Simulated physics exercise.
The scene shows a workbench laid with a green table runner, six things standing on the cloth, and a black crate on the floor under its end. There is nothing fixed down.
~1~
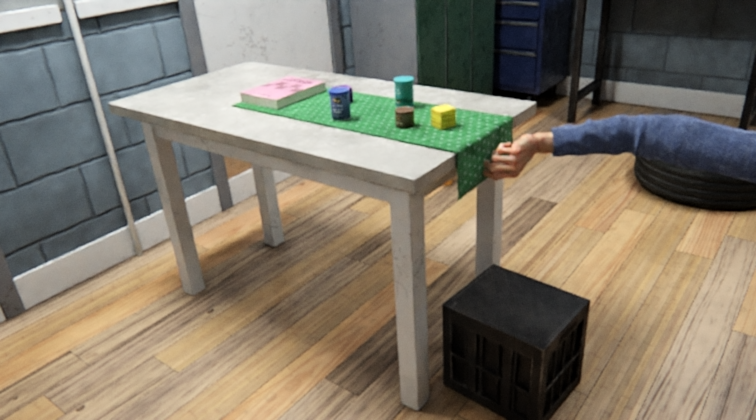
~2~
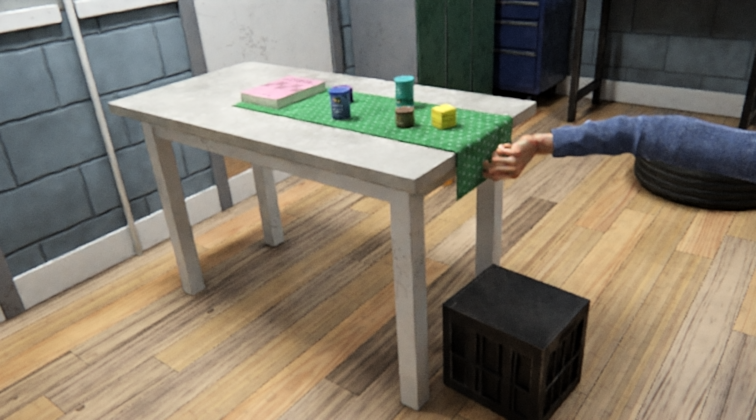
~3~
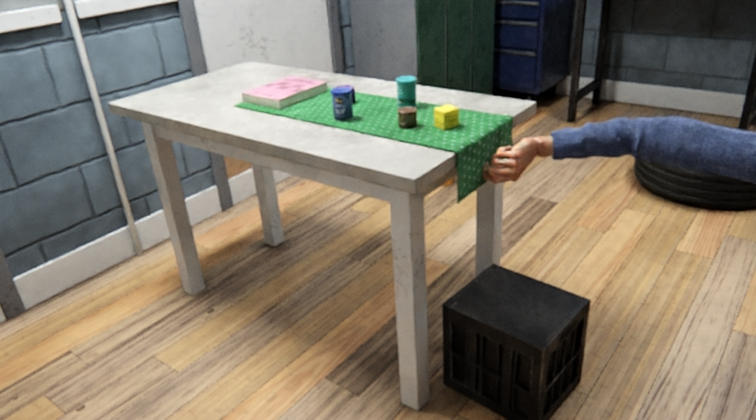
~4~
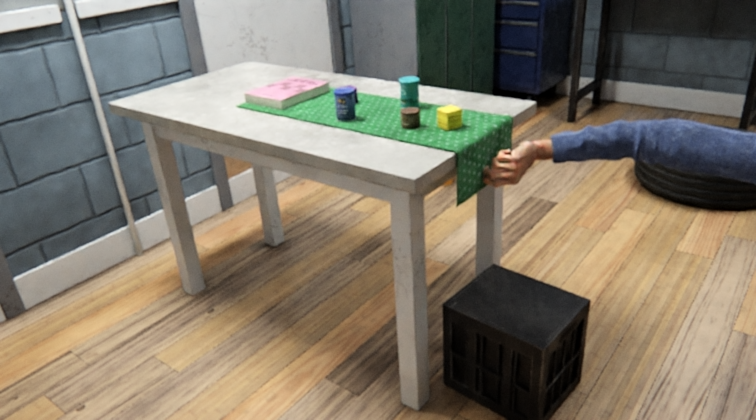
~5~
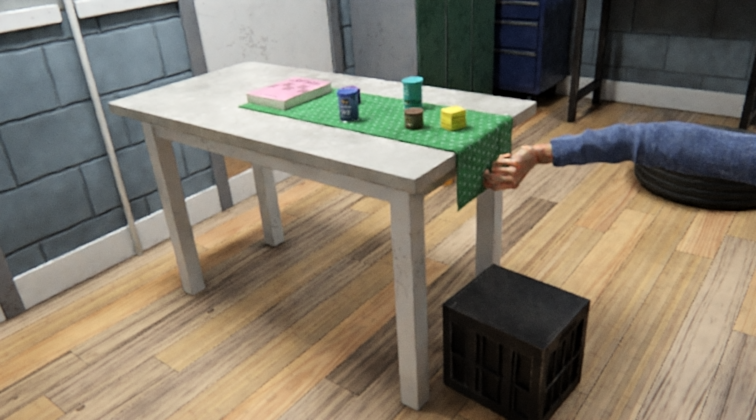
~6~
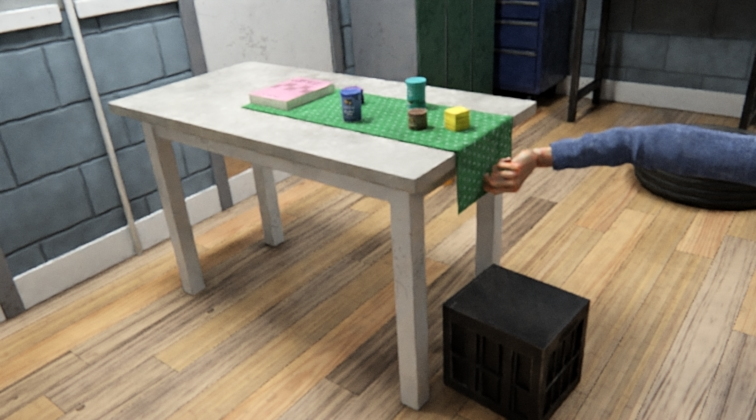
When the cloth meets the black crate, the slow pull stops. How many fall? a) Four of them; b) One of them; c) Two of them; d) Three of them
d.
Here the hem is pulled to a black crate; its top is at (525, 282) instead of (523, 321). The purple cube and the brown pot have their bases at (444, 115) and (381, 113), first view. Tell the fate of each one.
The purple cube is lost; the brown pot stays aboard.
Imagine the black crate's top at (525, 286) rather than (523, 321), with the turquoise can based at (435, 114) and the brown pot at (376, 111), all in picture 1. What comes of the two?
The turquoise can comes down; the brown pot holds on.
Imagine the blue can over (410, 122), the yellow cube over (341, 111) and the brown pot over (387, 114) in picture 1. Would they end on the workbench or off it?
Result - blue can: Down; yellow cube: Still up; brown pot: Down.
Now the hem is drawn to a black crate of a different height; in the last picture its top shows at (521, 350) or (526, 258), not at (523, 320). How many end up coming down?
Result: 4; 1.
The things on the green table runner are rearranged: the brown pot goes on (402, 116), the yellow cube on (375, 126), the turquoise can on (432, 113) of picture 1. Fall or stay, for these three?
Brown pot: Gone off. Yellow cube: Gone off. Turquoise can: Gone off.
Early on, hem near (486, 228); yellow cube gone.
Midway, hem near (487, 260); yellow cube and brown pot gone.
Near the end, hem on the crate; yellow cube, brown pot and turquoise can gone.
Finally, hem on the crate; yellow cube, brown pot and turquoise can gone. The answer is three.
